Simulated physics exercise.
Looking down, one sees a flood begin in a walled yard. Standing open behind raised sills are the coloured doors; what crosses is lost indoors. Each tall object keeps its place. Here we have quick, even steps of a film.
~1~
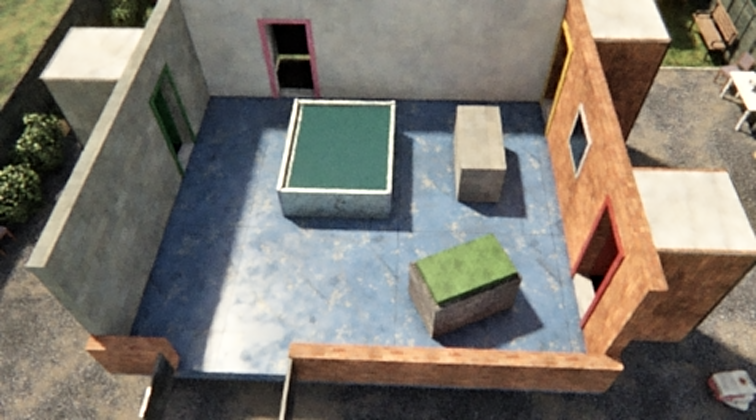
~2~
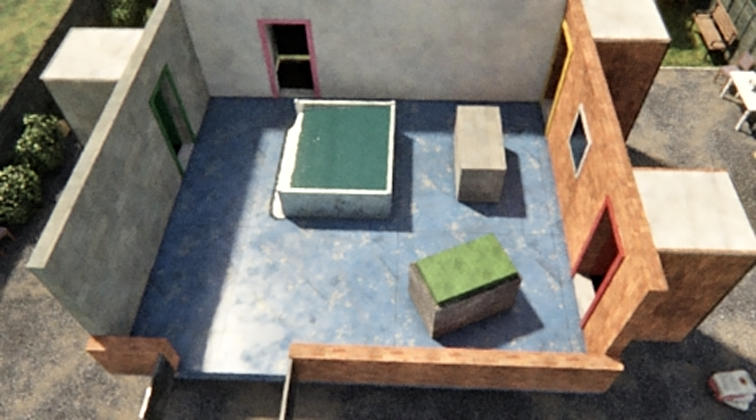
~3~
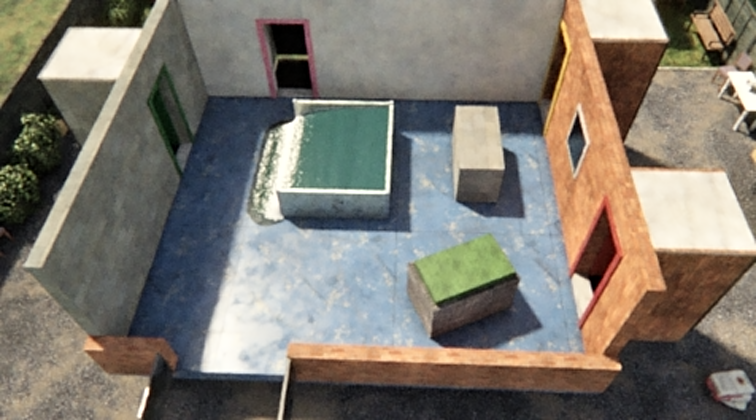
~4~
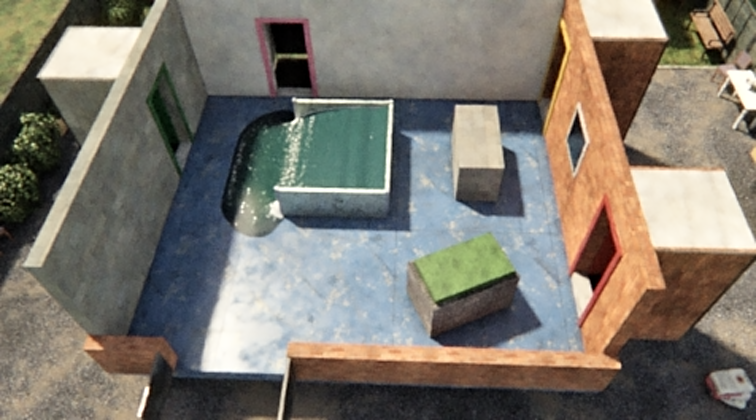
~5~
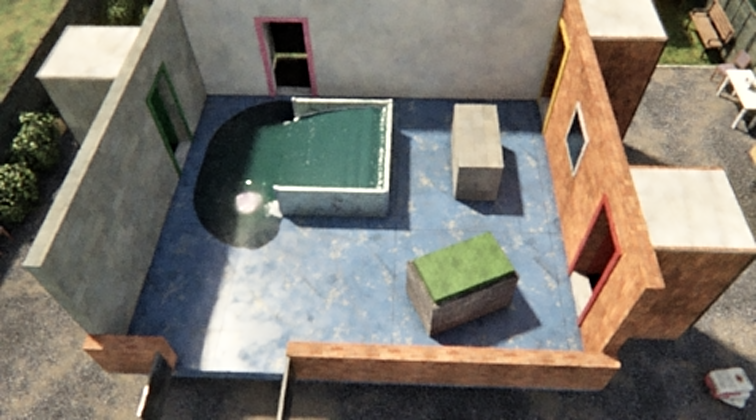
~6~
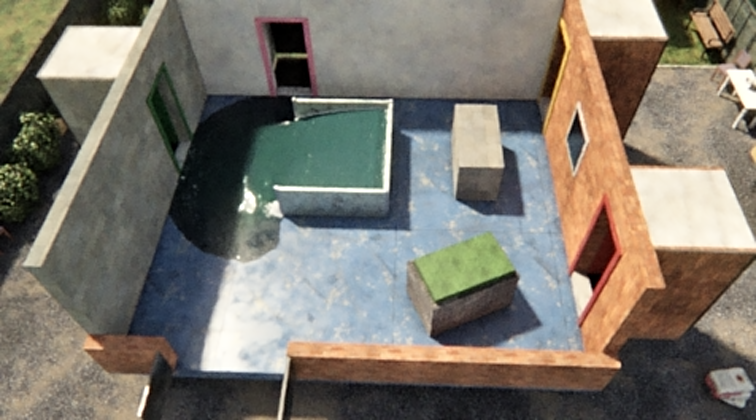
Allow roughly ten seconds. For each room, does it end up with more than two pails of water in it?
My prediction: The green door gets overrun I think, the yellow door holds up fine I think, the pink door gets overrun I think, the red door holds up fine I think.
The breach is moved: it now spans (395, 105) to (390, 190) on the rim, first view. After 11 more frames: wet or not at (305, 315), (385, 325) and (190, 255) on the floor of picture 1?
Unwetted, unwetted, unwetted.
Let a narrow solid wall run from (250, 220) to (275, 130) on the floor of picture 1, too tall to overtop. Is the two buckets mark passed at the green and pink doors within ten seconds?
After that, green misses the mark and pink tops the limit.
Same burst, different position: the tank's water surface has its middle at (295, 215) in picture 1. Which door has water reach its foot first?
That would be the green one.
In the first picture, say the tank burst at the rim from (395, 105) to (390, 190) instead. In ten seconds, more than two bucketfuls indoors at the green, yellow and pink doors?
Result: Green keeps within bounds, yellow gets too much, pink keeps within bounds.
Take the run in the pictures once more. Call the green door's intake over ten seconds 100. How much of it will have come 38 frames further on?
Roughly 100 per cent.
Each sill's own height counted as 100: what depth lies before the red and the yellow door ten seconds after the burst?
Near 30 and 30 per cent, in that order.
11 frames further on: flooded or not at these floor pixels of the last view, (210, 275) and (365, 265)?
Result, in the order given: Wetted / not wetted.
A moment on, water covers 25 % of the floor; the green door far over two buckets in, the yellow door not reached, the pink door wet at the sill, nothing in, the red door not reached.
Next, water covers 25 % of the floor; the green door far over two buckets in, the yellow door not reached, the pink door wet at the sill, nothing in, the red door not reached.
Then, water covers 40 % of the floor; the green door far over two buckets in, the yellow door not reached, the pink door under two buckets in, the red door not reached.
Later, water covers 65 % of the floor; the green door far over two buckets in, the yellow door wet at the sill, nothing in, the pink door over two buckets in, the red door not reached.
In the end, water covers 90 % of the floor; the green door far over two buckets in, the yellow door wet at the sill, nothing in, the pink door over two buckets in, the red door wet at the sill, nothing in.
